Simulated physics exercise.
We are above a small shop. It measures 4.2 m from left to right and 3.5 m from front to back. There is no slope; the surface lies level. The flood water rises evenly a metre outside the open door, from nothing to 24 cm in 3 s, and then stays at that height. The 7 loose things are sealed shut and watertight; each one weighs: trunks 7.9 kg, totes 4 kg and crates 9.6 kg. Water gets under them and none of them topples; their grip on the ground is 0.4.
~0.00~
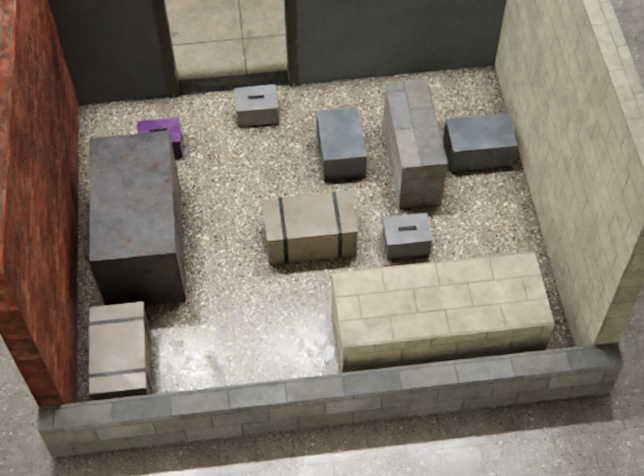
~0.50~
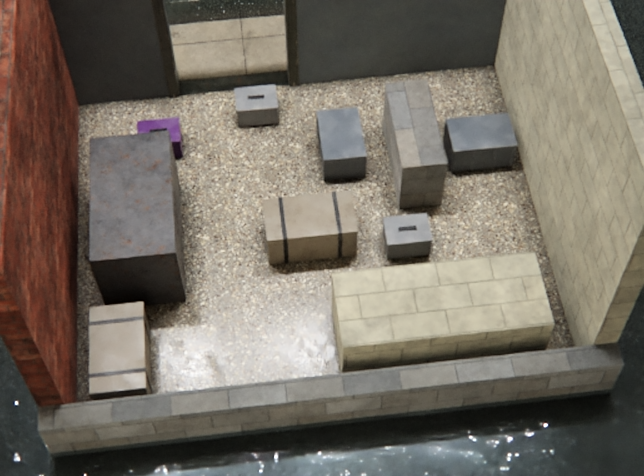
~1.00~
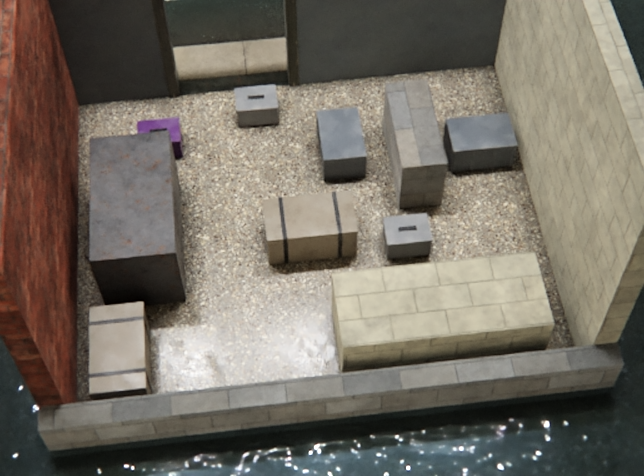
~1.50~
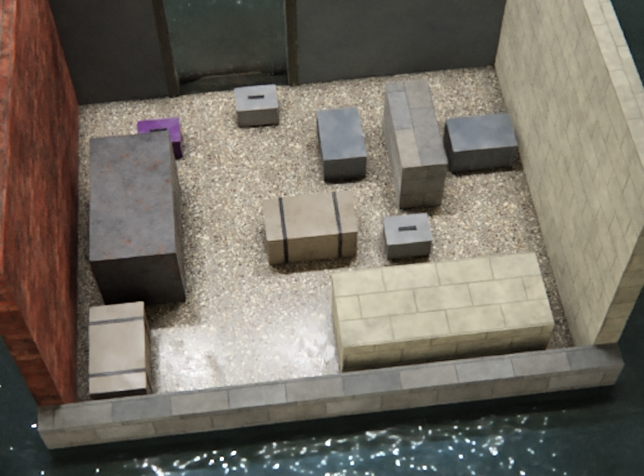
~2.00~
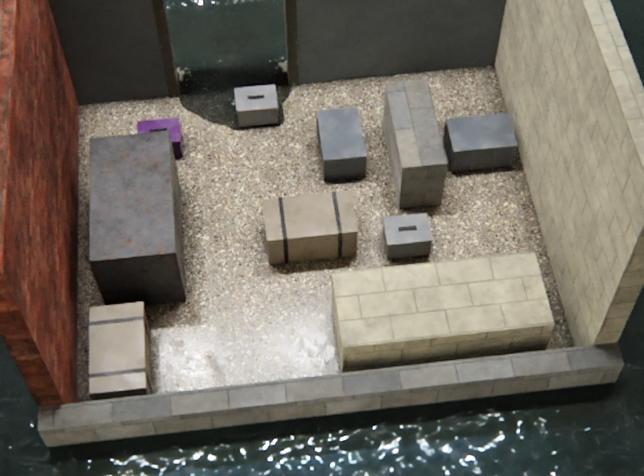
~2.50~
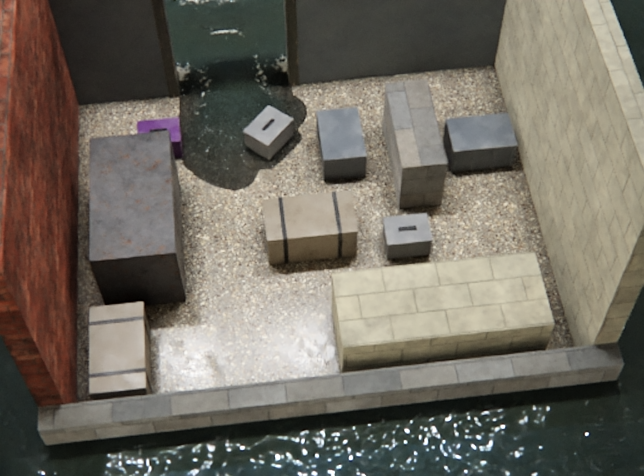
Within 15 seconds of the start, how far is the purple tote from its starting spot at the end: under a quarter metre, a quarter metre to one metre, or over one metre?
Prediction: It relocates a long stretch.
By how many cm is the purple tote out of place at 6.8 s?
Roughly 20 centimetres by that point.
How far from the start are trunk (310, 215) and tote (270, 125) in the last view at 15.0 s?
First 100 cm, then 150 cm.
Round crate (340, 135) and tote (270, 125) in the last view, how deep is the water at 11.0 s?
Around 12 cm and 14 cm.
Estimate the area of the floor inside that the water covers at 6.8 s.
I'd put it close to 11.5 m2.
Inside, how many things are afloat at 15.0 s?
The count is 7.
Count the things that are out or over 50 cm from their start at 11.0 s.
Result: 6.
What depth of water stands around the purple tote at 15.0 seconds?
Around 19 cm.
After 3.5 s the purple tote is near (120, 150), 0.4 m from its start, aground; 1 afloat.
After 6.8 s the purple tote is near (159, 142), 0.2 m from its start, afloat; 5 afloat.
After 11.0 s the purple tote is near (219, 228), 1.3 m from its start, afloat; 7 afloat.
After 15.0 s the purple tote is near (197, 324), 2.2 m from its start, afloat; 7 afloat.
